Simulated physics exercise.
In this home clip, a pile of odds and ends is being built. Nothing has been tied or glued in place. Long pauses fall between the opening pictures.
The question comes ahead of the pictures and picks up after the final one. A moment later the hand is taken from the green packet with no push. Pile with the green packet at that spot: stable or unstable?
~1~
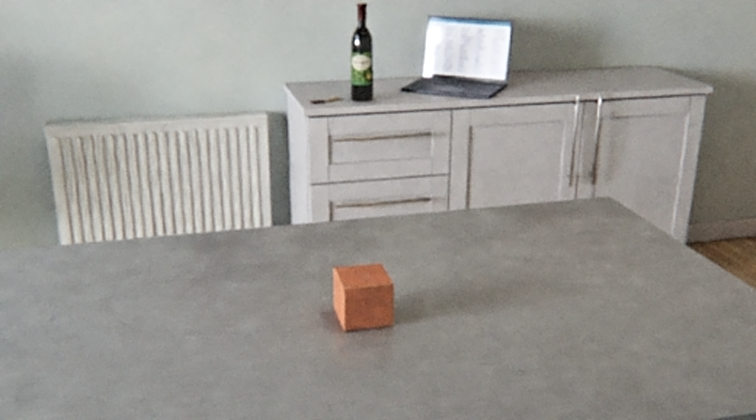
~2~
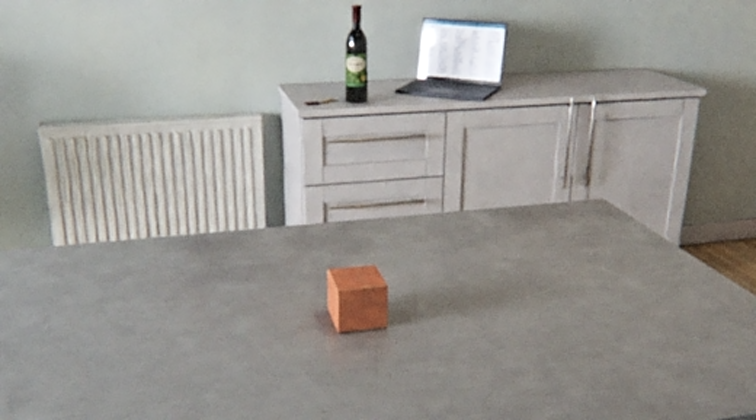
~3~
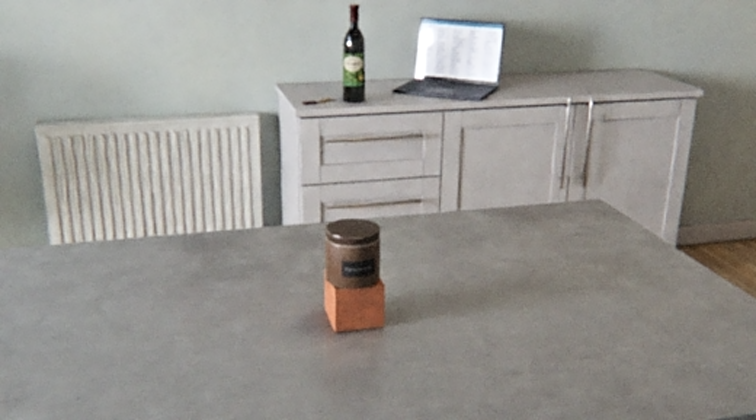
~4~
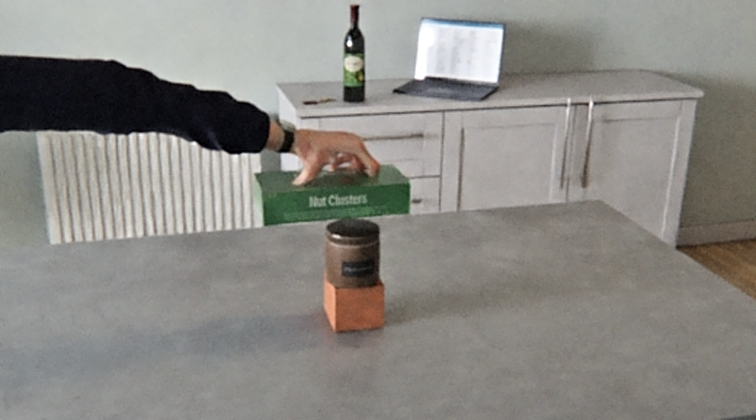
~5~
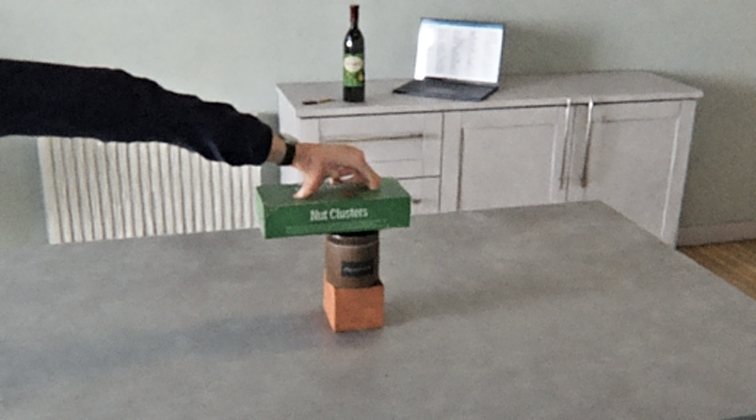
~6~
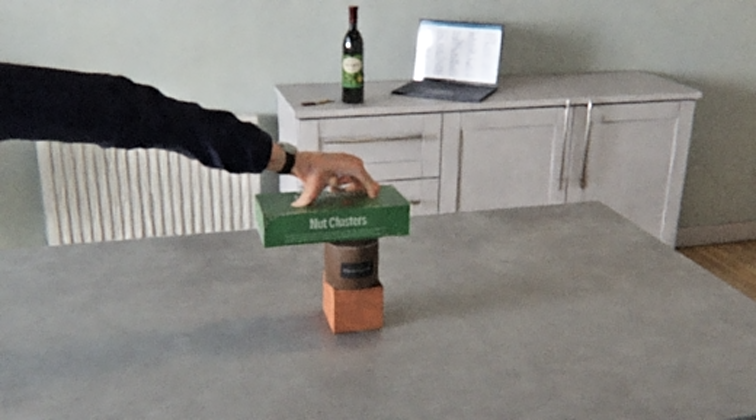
Stable.
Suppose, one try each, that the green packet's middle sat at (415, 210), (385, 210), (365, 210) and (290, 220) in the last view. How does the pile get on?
Case one: Falls over. Case two: Falls over. Case three: Stable. Case four: Falls over.
Then, 0.20 s after the last picture, nothing has stirred.
Then, 0.40 s after the last picture, green packet resting near (332, 215).
At rest, all 3 in place. Seen from the same camera at the end, green packet near (332, 215). The pile keeps its balance.
